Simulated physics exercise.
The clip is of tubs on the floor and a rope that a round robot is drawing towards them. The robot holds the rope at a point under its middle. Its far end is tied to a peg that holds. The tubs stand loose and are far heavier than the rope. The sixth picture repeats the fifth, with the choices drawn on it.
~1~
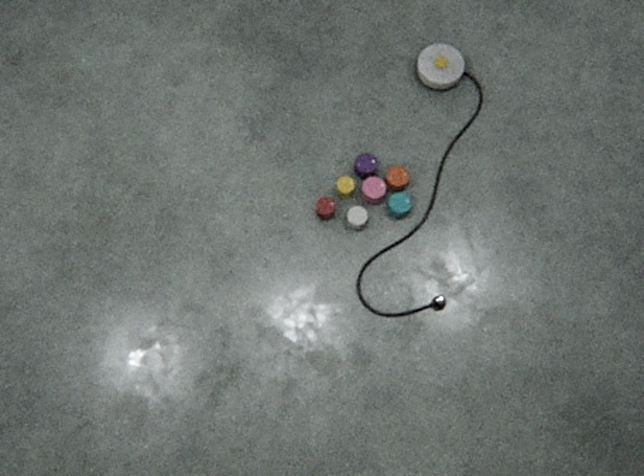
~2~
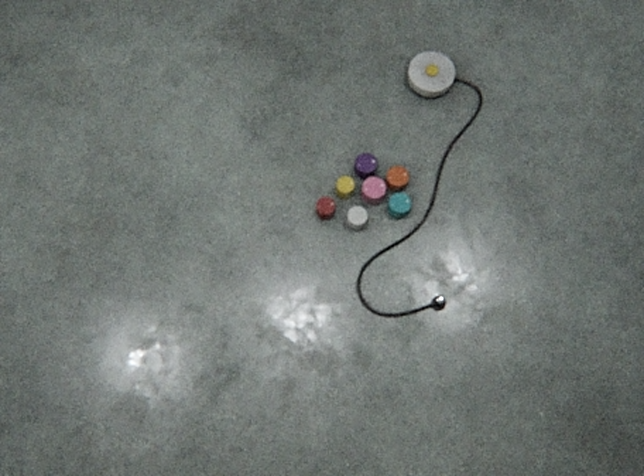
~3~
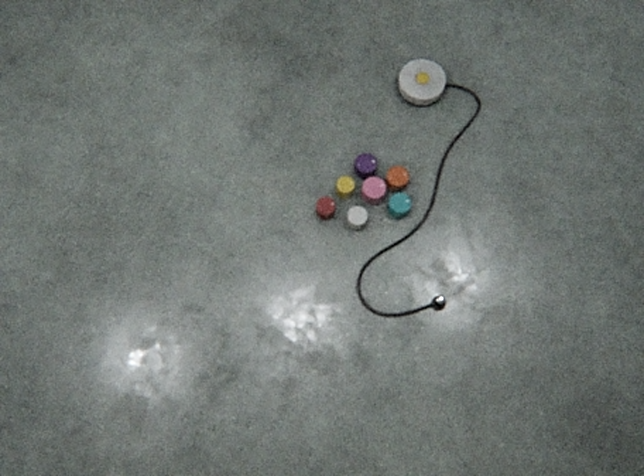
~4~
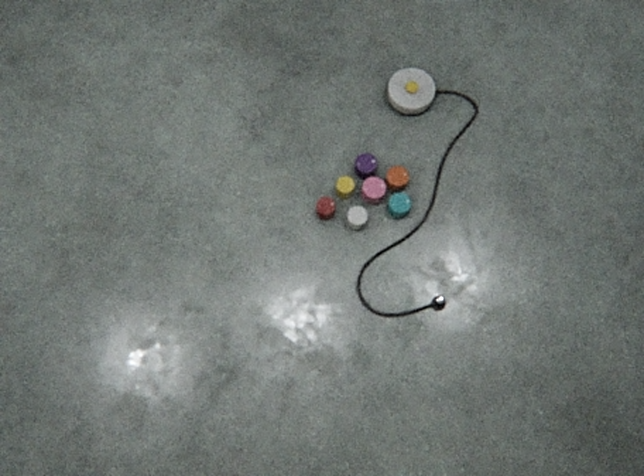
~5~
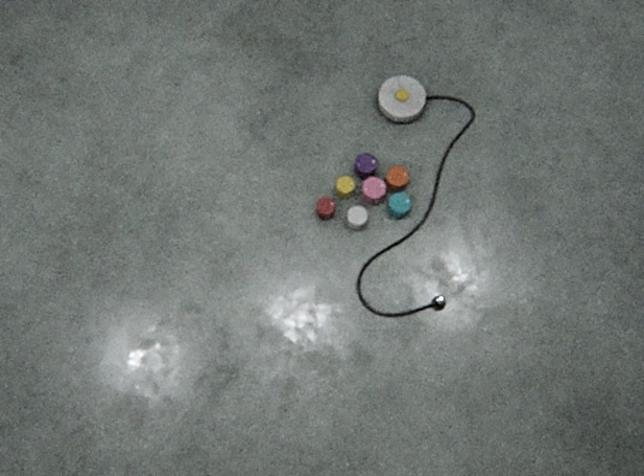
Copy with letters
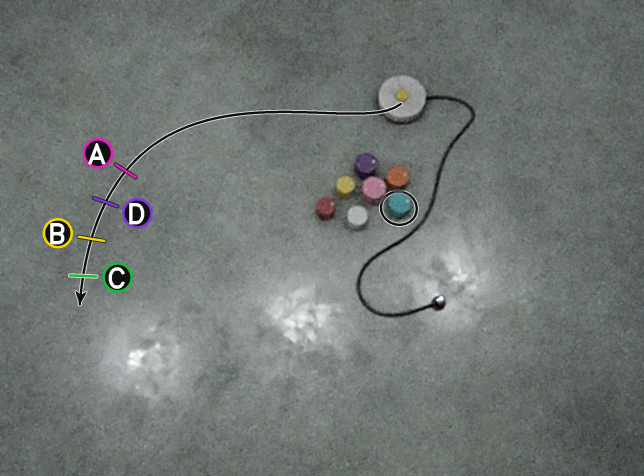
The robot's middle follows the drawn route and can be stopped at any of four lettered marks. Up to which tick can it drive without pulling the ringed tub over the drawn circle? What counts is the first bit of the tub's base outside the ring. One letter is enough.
No farther than A.
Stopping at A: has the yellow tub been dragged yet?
No.
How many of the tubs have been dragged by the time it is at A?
Three.
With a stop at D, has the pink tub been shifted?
By then, yes.
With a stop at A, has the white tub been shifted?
No.
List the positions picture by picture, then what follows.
White tub (357, 218); turquoise tub (400, 206); red tub (326, 208), in the first frame.
Robot (431, 75); yellow tub (345, 188), in the second frame.
Robot (422, 83); pink tub (374, 191), in the third frame.
Robot (411, 92); purple tub (366, 166), in the fourth frame.
Robot (402, 100); turquoise tub (400, 206); red tub (326, 208); yellow tub (345, 188), in the fifth frame.
On the marked copy, A at (126, 171); B at (91, 239); C at (83, 276); D at (106, 202); the ring at (399, 208); the route from (401, 104) via (189, 126) to (80, 304).
Following A. Soon after the start, robot (301, 108); turquoise tub (400, 206).
Later, robot (198, 118); turquoise tub (400, 206).
In the end, robot (124, 167); pink tub (368, 196); orange tub (387, 187); purple tub (361, 176); turquoise tub (400, 206); the turquoise tub is still in its ring.
As for the rest, B drags the ringed tub to (382, 224); C drags the ringed tub to (377, 231); D drags the ringed tub to (390, 213).
